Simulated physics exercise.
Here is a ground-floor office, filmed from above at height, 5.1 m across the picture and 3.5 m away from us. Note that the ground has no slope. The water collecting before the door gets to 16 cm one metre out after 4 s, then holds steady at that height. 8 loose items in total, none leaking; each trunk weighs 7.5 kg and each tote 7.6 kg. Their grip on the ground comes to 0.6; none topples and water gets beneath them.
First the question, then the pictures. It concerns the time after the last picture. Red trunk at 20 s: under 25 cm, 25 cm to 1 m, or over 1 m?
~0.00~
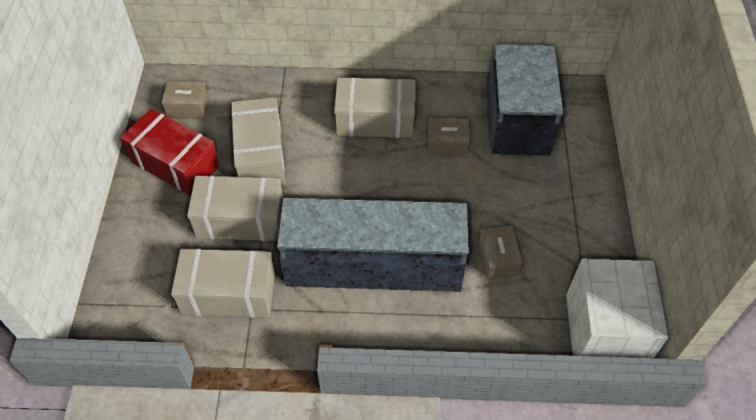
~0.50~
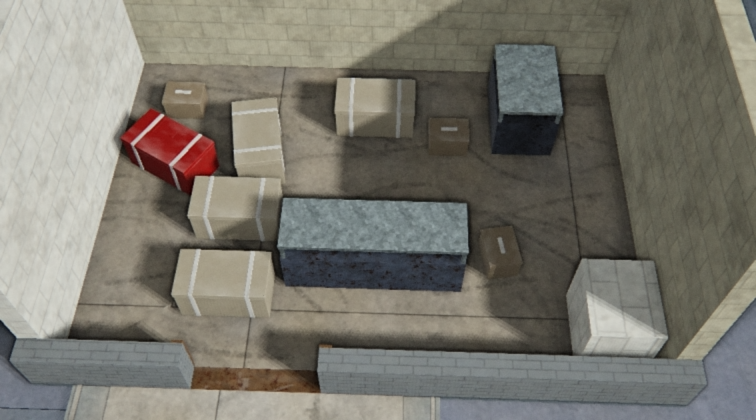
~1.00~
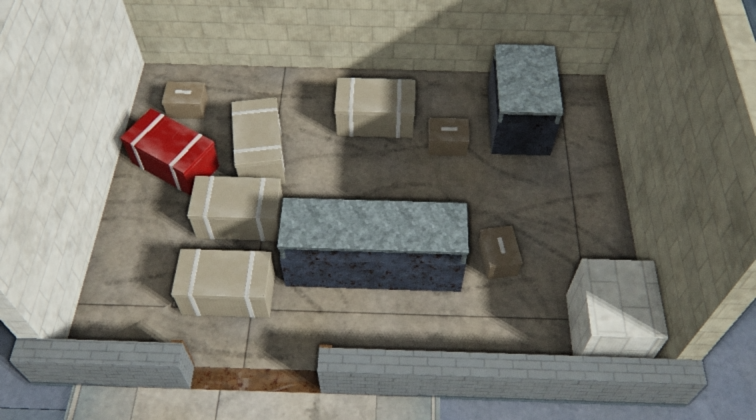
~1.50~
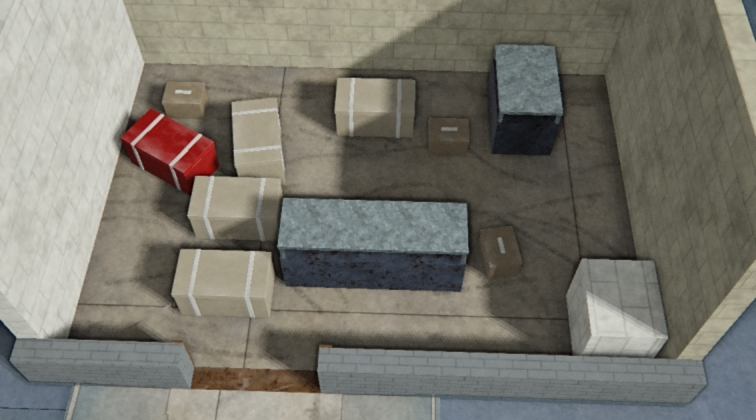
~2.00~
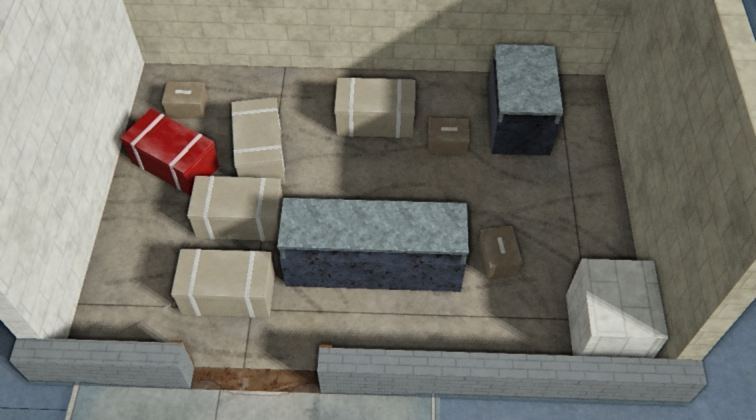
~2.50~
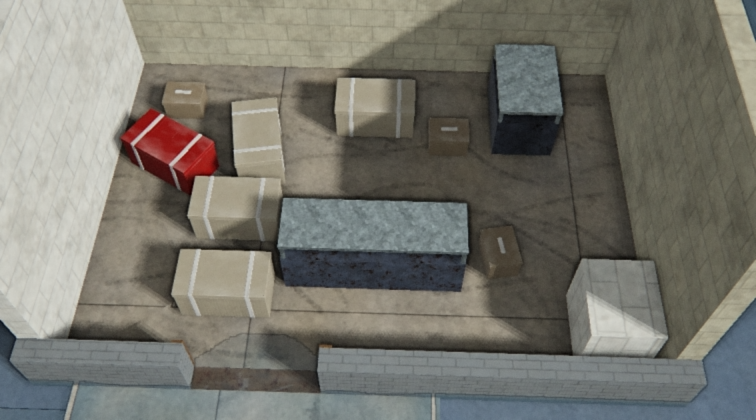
Over 1 m.
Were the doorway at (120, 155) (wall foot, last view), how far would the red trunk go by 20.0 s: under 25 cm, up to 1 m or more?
Well, the red trunk really gets moving far.
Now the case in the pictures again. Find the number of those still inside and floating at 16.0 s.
Then: 8.
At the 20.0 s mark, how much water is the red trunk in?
10 cm, roughly.
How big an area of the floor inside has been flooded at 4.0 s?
Around 2.5 m2 of it.
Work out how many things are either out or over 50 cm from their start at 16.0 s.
Tally: 7.
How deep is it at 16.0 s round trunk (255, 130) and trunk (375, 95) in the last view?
About 9 and 8 cm.
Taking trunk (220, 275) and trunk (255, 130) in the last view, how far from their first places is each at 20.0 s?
Shifts: 200 cm / 120 cm.
After 4.0 s the red trunk is near (167, 140), 0.0 m from its start, aground; 0 afloat.
After 9.0 s the red trunk is near (163, 78), 0.8 m from its start, afloat; 5 afloat.
After 16.0 s the red trunk is near (368, 56), 2.2 m from its start, afloat; 8 afloat.
After 20.0 s the red trunk is near (409, 122), 2.4 m from its start, afloat; 8 afloat.
